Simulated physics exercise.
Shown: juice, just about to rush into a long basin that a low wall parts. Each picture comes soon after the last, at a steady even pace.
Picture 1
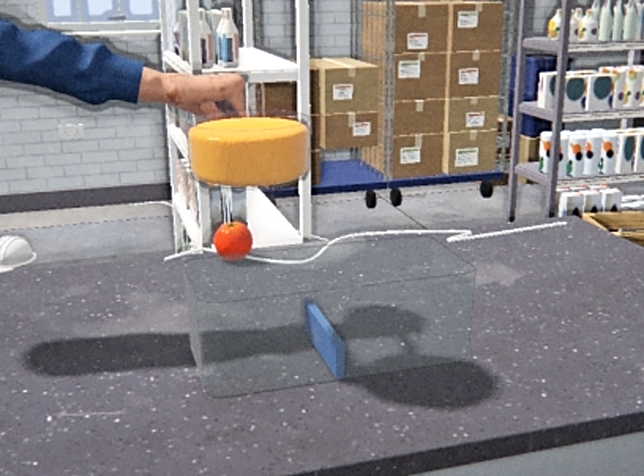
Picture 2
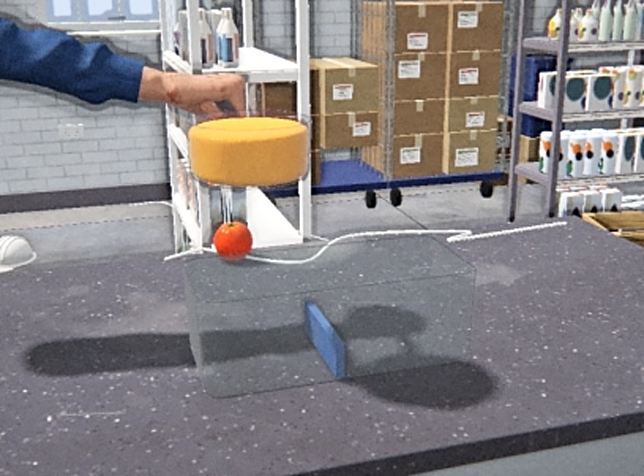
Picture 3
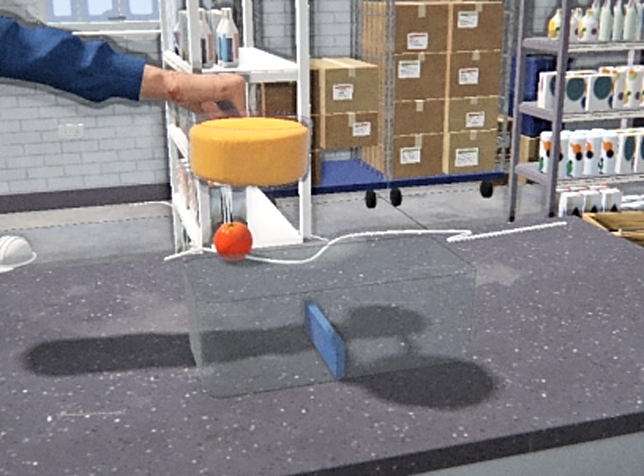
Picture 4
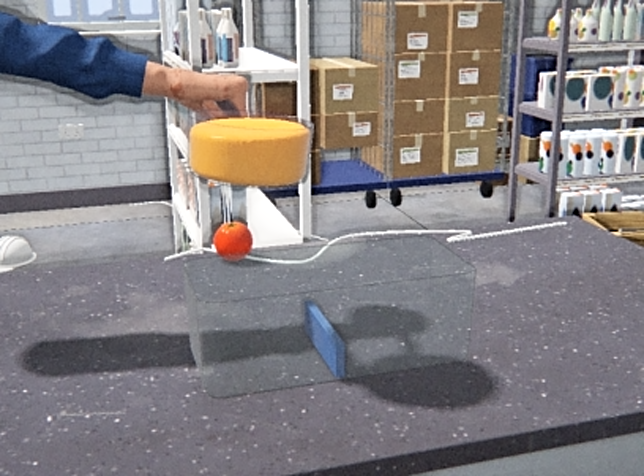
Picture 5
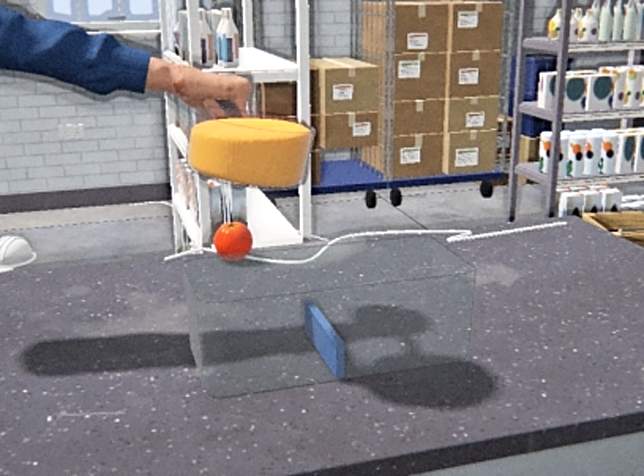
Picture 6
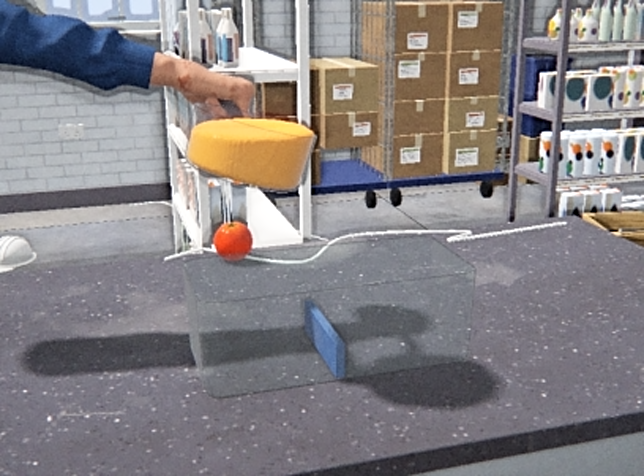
Round yellow container tilting slightly to the right under a hand, above a clear basin with a low blue wall inside.
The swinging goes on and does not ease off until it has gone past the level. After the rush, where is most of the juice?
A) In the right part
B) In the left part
In the right part.
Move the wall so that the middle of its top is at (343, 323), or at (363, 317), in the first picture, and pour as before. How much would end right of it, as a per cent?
In order, 70 and 45 in a hundred.
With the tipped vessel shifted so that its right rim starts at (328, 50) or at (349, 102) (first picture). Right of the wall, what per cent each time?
First about 90, then 95 per cent.
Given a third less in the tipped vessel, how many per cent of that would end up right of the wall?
It should come out close to 70 per cent.
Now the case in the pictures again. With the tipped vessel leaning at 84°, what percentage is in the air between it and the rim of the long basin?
45 %.
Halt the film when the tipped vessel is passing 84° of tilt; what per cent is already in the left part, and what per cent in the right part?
Left part 0 %; right part 25 %.
A moment on, the tilt is 84° and 31 per cent is still to pour, 0 is left of the wall and 24 right of it.
Next, the tilt is 119° and 2 per cent is still to pour, 13 is left of the wall and 79 right of it.
Then the tilt is 122° and 0 per cent is still to pour, 20 is left of the wall and 79 right of it.
Later the tilt is 122° and 0 per cent is still to pour, 20 is left of the wall and 79 right of it.
In the end 20 per cent lies left of the wall, 79 right of it and 1 outside.
